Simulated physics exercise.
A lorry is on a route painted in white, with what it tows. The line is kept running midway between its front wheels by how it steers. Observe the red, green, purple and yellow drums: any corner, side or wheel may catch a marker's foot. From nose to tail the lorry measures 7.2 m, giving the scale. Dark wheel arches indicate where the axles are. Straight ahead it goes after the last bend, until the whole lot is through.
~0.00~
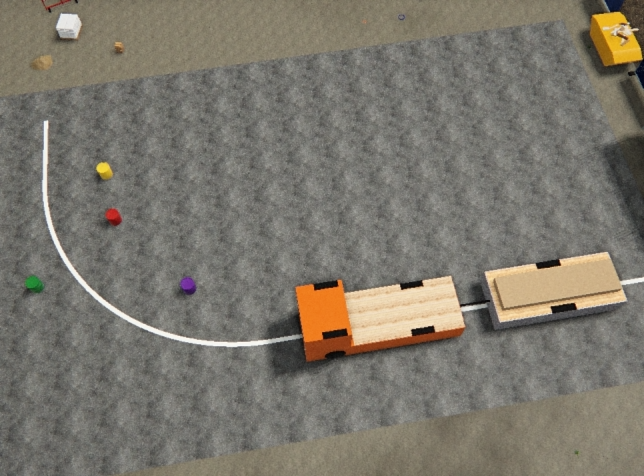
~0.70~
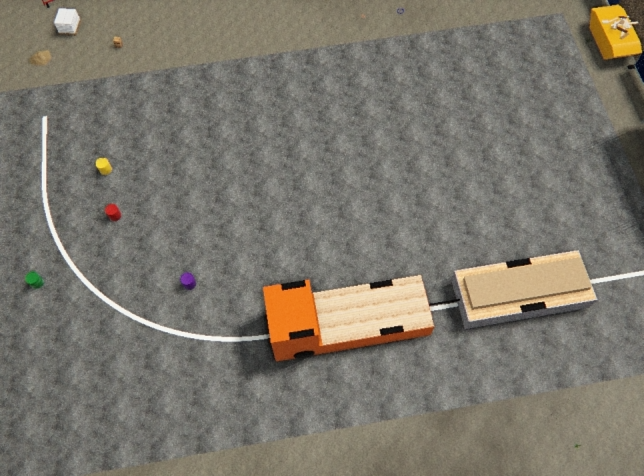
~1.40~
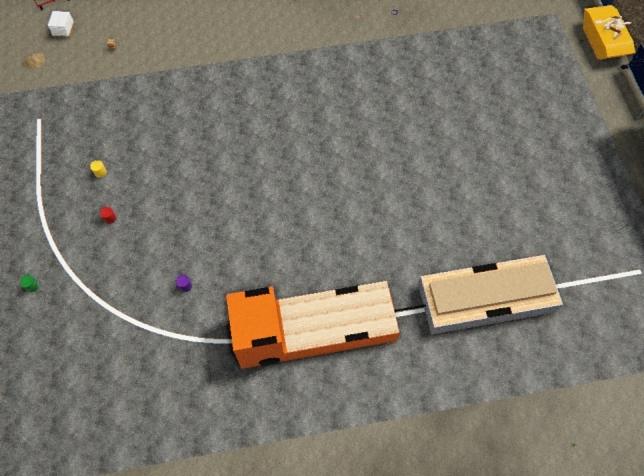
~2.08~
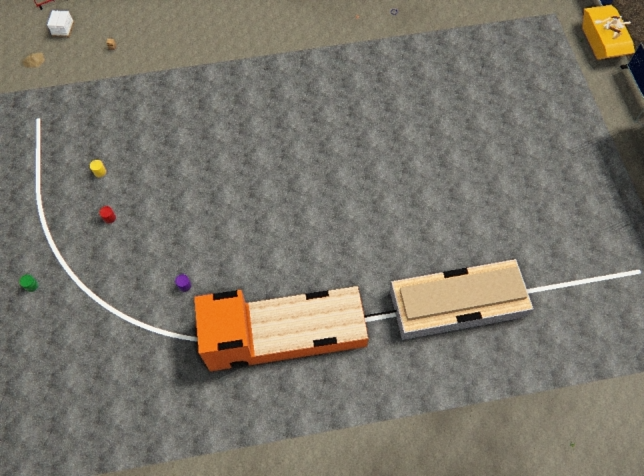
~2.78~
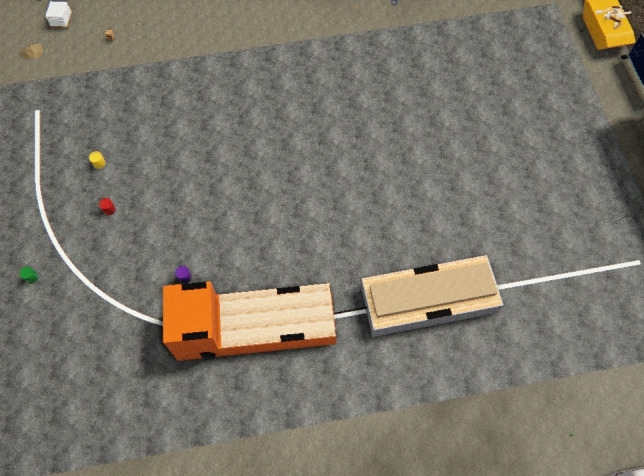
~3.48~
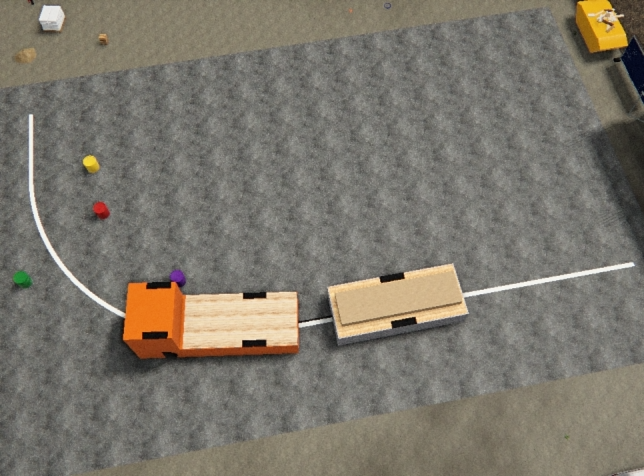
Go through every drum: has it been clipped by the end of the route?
My guess is the red one gets run into; my guess is the green one gets run into; my guess is the purple one gets run into; my guess is the yellow one is left alone.
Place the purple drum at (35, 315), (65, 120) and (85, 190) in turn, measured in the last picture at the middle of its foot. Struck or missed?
Try 1 untouched, try 2 touched, try 3 touched.
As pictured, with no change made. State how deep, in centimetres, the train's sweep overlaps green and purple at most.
Green about 20 and purple about 30.
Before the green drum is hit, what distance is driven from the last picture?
I'd reckon around 6.0 metres from the last picture.
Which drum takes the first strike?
The green marker.
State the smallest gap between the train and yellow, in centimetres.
To spare - yellow 40.
After 6.5 s, the last axle is at (270, 315) of the last picture, 35 cm off the line; the lorry has hit green.
After 7.8 s, the last axle is at (220, 311) of the last picture, 80 cm off the line; the trailer has hit purple.
After 11.9 s, the last axle is at (89, 245) of the last picture, 155 cm off the line; the trailer has hit red.
After 14.5 s, the last axle is at (47, 167) of the last picture, 125 cm off the line; yellow has been passed with 40 cm to spare.
After 18.2 s, the last axle is at (28, 58) of the last picture, 30 cm off the line; 3 of 4 struck in all.
